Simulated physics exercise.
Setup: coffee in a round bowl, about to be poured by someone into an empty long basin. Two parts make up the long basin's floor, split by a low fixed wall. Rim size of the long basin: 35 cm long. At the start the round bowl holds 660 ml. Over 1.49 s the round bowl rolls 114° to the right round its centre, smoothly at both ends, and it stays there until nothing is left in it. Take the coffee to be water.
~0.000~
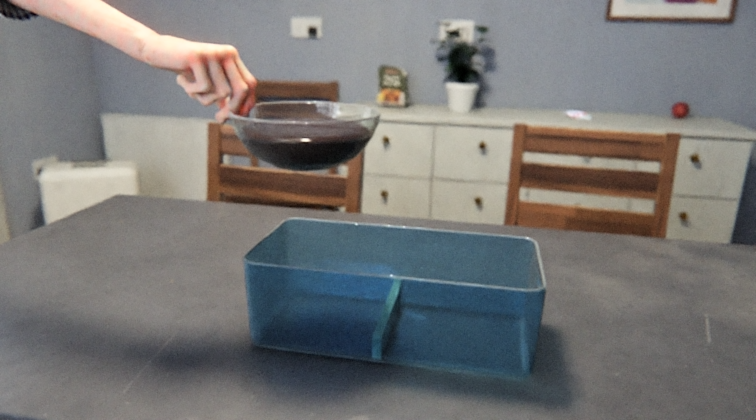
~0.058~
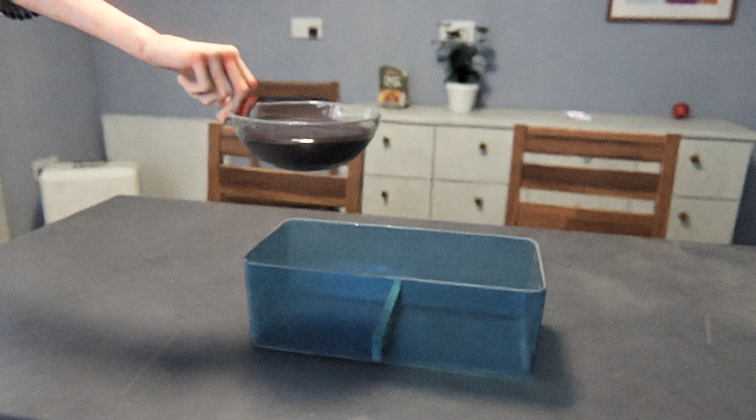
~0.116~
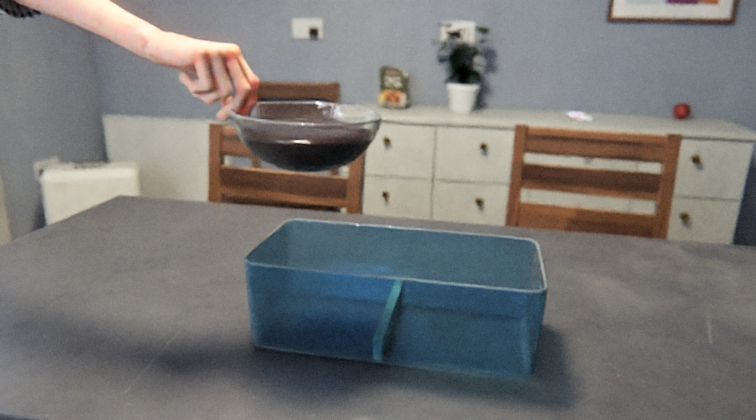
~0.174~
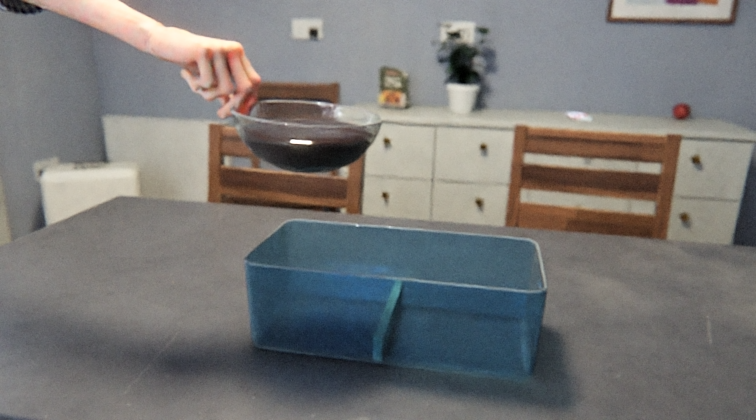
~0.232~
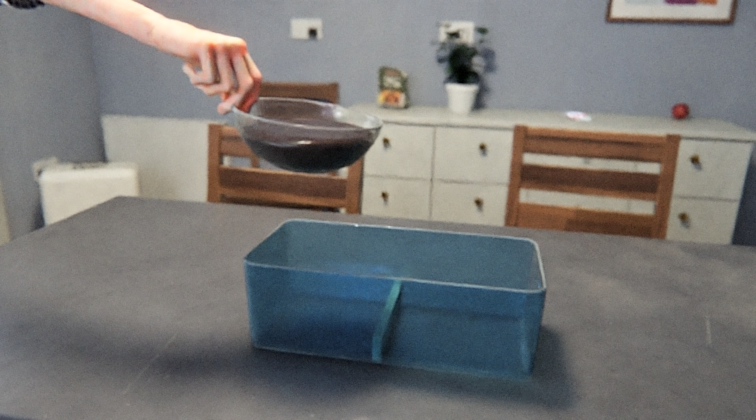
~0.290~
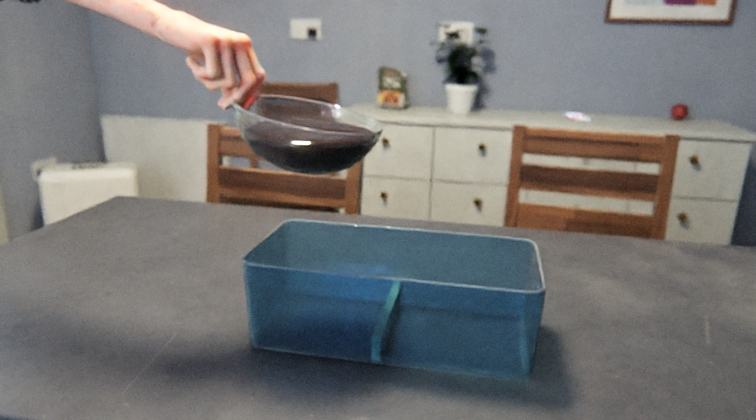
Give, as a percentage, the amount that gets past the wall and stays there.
Past the wall: About 77 %.
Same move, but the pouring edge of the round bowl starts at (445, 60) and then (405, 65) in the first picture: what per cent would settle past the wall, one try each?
Some 90 and 90 per cent, in that order.
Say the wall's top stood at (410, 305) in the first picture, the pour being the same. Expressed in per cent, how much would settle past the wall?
Roughly 55 %.
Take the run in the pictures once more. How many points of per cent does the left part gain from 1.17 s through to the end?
Some 0 per cent.
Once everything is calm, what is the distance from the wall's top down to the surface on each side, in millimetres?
Roughly 26 mm on the left side and roughly 14 mm on the right.
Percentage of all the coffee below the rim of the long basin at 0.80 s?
Some 32 per cent.
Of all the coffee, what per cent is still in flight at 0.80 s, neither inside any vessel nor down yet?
About 34 per cent.
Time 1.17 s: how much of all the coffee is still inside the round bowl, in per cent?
Share remaining: Approx. 0 %.
After 0.80 s the tilt is 64° and 33 per cent is still to pour, 2 is left of the wall and 31 right of it.
After 1.17 s the tilt is 102° and 0 per cent is still to pour, 22 is left of the wall and 77 right of it.
After 1.57 s the tilt is 114° and 0 per cent is still to pour, 22 is left of the wall and 77 right of it.
After 1.99 s the tilt is 114° and 0 per cent is still to pour, 22 is left of the wall and 77 right of it.
In the end 22 per cent lies left of the wall, 77 right of it and 1 outside.
